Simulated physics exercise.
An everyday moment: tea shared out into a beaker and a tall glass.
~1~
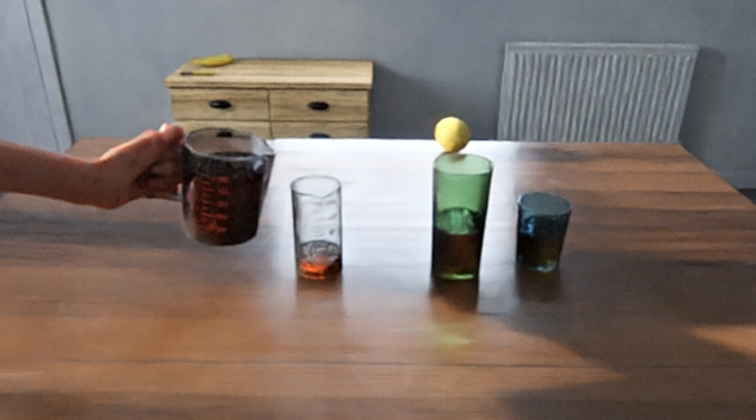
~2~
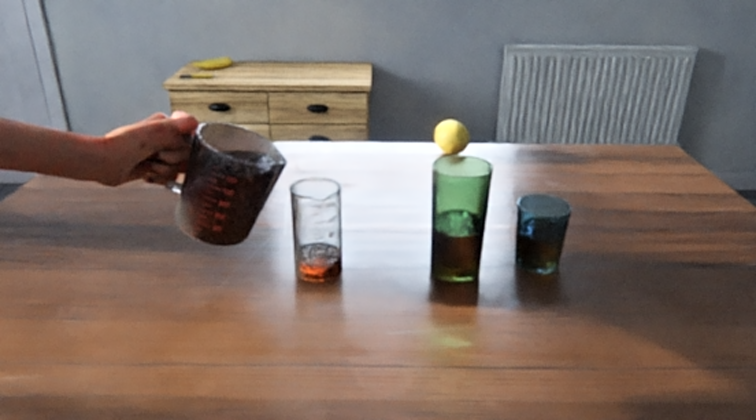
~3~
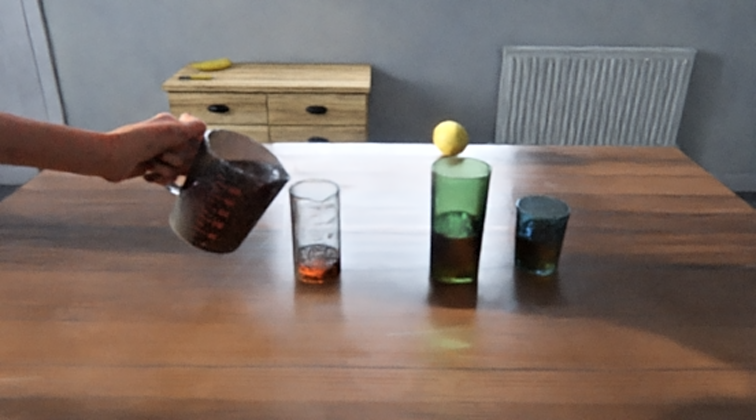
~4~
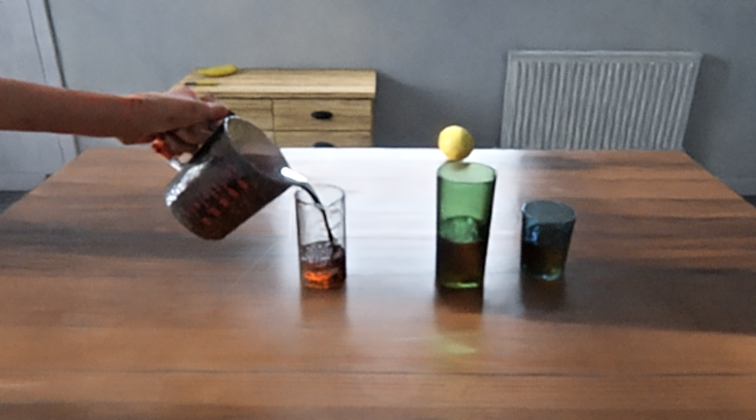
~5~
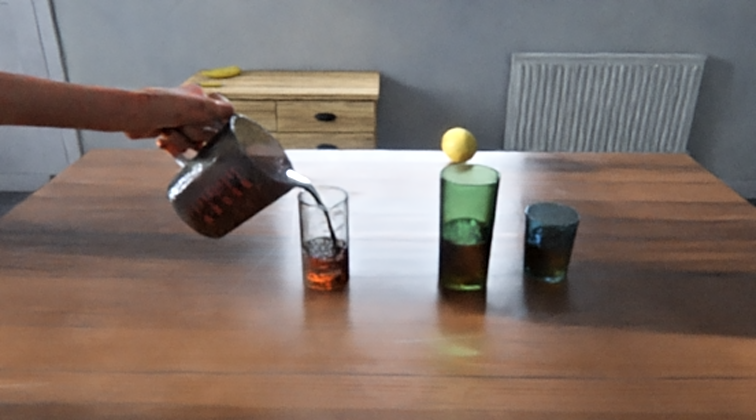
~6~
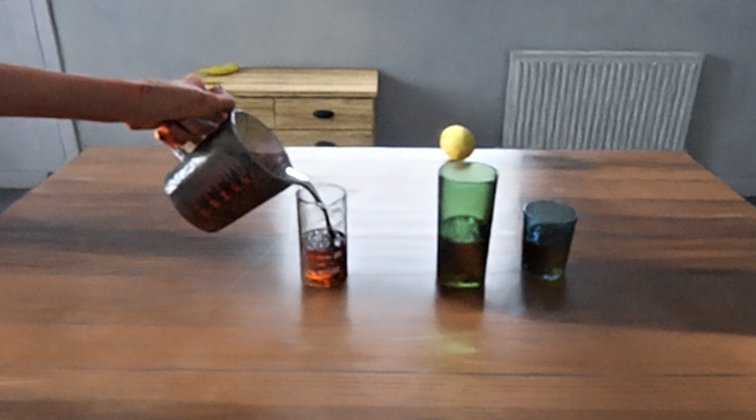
On a wooden table, beside a green glass topped with a yellow ball and a smaller bluish glass, a hand tilted a jug of dark tea rightward and poured some into a clear beaker.
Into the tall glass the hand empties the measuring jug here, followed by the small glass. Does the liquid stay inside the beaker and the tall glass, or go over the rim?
Beaker: Goes over the rim; tall glass: Stays inside.
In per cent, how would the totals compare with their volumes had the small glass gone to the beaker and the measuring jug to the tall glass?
The first sits near 50 per cent of capacity and the second near 160 per cent.
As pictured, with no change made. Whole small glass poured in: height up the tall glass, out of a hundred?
Roughly 65 per cent of its height.
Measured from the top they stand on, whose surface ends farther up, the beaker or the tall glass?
It is the one on the left.
A moment on, the beaker is full to the brim and overflowed.
When it is over, the beaker is full to the brim and overflowed; the tall glass is about two thirds full.
